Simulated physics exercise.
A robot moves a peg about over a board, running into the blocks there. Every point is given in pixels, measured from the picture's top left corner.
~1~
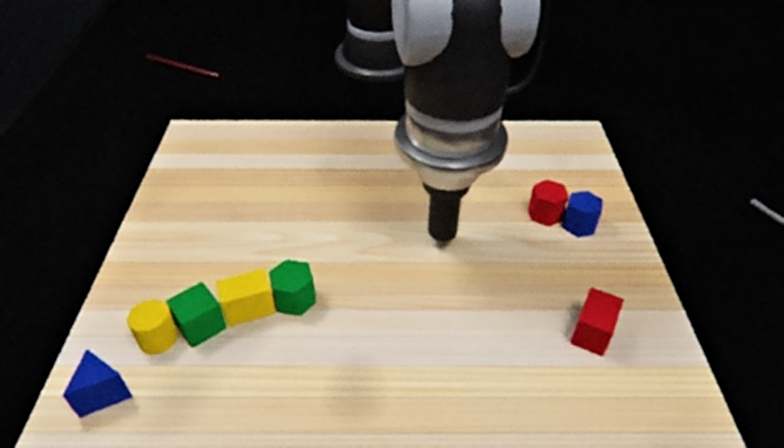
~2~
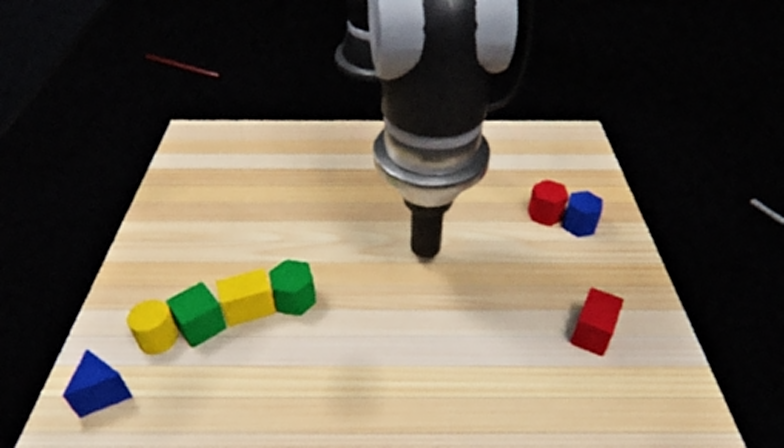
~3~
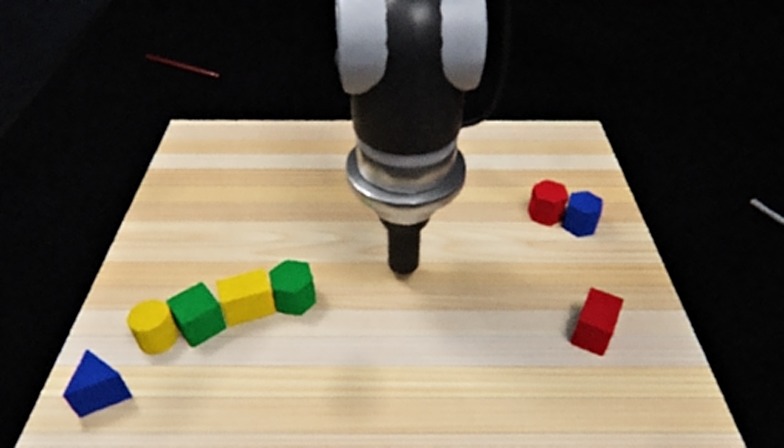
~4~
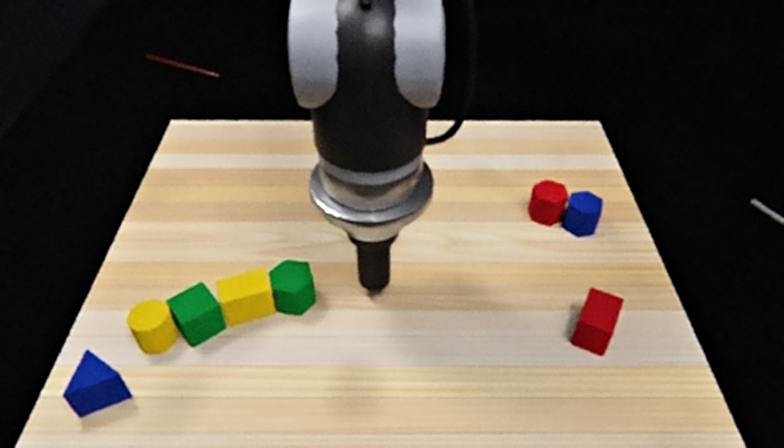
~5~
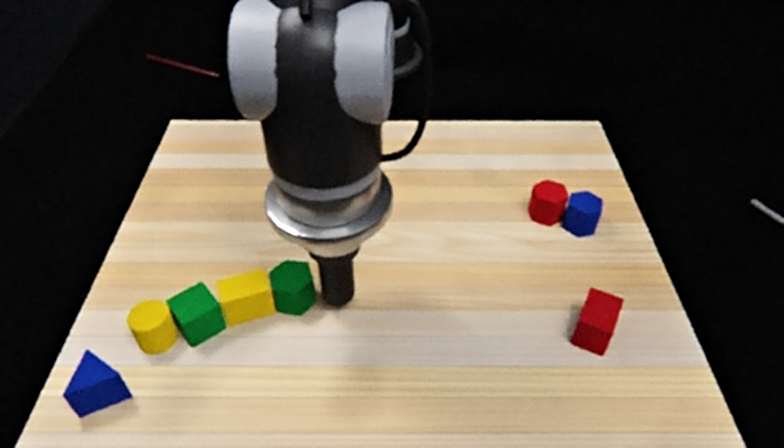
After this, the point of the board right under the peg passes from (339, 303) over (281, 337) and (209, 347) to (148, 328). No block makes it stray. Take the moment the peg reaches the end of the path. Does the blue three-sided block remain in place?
The answer is yes.
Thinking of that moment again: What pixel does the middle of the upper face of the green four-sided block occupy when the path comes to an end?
I expect it at (176, 281).
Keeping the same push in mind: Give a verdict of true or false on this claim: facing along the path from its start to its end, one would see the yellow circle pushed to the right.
That claim is true.
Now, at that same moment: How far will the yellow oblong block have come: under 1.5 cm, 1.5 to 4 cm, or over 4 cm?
The answer here is less than 1.5 cm.
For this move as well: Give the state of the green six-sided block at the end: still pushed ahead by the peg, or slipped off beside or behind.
Answer: Slipped away.
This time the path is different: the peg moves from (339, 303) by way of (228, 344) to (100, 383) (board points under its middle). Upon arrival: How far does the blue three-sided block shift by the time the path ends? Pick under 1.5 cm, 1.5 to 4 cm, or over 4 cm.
Net shift: 1.5 to 4 cm.
On the path given first. One third of the way, peg (277, 327); green six-sided block (288, 274).
Two thirds of the way, peg (205, 336); green four-sided block (187, 297); green six-sided block (288, 274).
At the end, peg (143, 317); blue three-sided block still; yellow circle (98, 307); green four-sided block (176, 281), turned 60° clockwise; yellow oblong block still; green six-sided block (288, 274).
